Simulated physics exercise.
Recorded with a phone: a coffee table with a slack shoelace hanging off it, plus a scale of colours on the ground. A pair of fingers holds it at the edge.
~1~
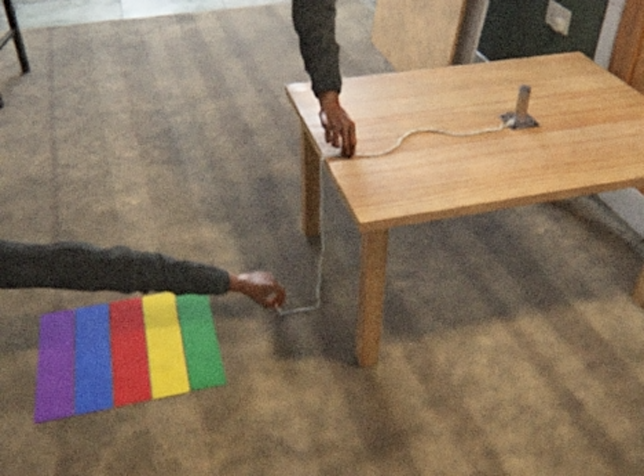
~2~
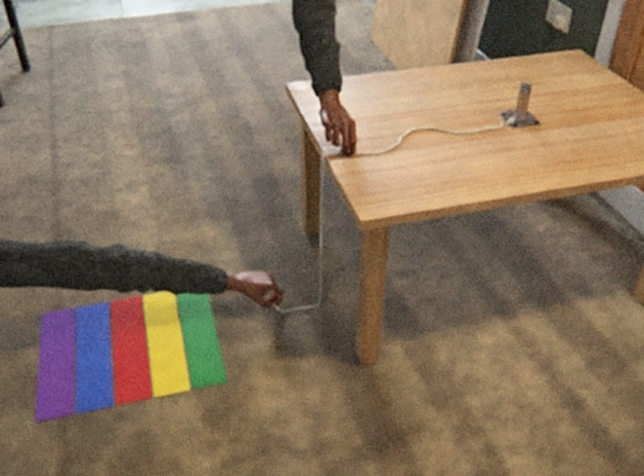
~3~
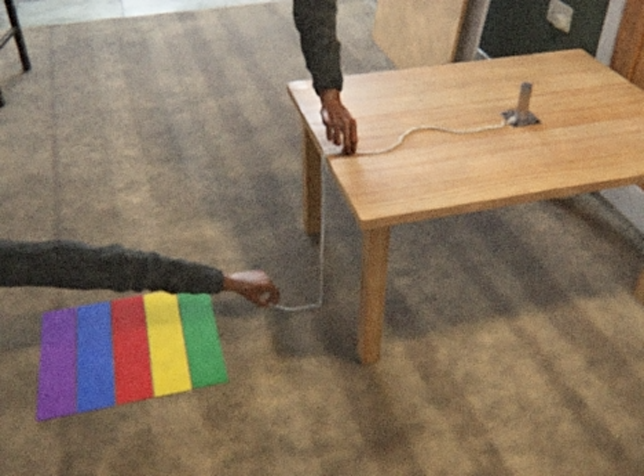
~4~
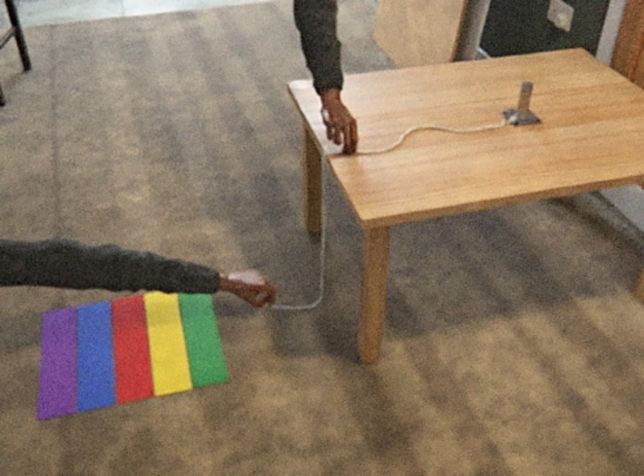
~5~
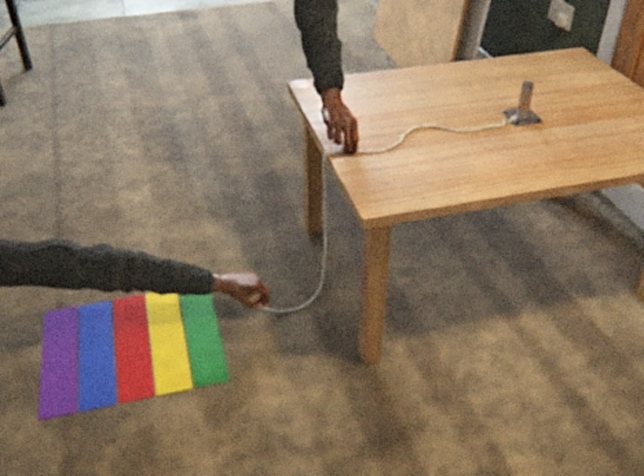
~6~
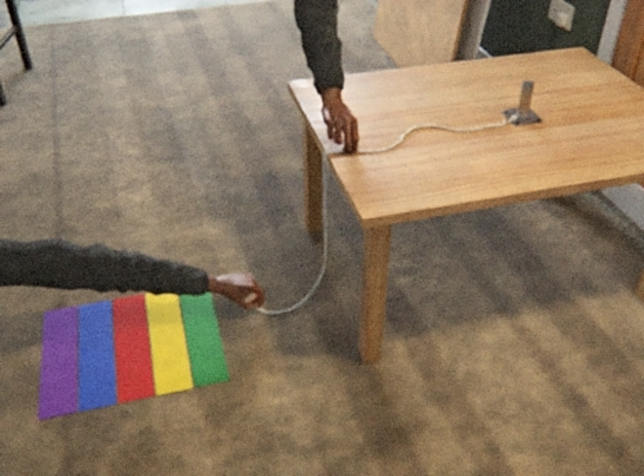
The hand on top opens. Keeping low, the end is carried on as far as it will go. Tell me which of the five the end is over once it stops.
It is over the red strip.
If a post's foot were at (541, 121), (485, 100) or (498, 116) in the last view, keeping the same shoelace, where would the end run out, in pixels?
(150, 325), (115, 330) and (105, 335), in that order.
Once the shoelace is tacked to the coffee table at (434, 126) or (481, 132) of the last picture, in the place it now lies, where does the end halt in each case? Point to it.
Estimated pixels: (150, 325), then (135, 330).
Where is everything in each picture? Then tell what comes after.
End (276, 305); green (205, 368); yellow (169, 375); red (131, 382); blue (94, 390); purple (54, 398), in the first picture.
End (274, 304); shoelace through (491, 128) (419, 128) (375, 153) (322, 181) (321, 243) (320, 297), in the second picture.
End (271, 305), in the third picture.
End (267, 305); shoelace through (492, 127) (420, 127) (376, 152) (326, 180) (323, 242) (321, 296), in the fourth picture.
End (260, 306), in the fifth picture.
End (256, 306); shoelace through (493, 126) (421, 126) (377, 151) (326, 180) (326, 241) (309, 295), in the sixth picture.
A little later, end near (202, 316); over green.
Next, end near (158, 324); over yellow.
When it is tight, end near (131, 329); over red. Over red.
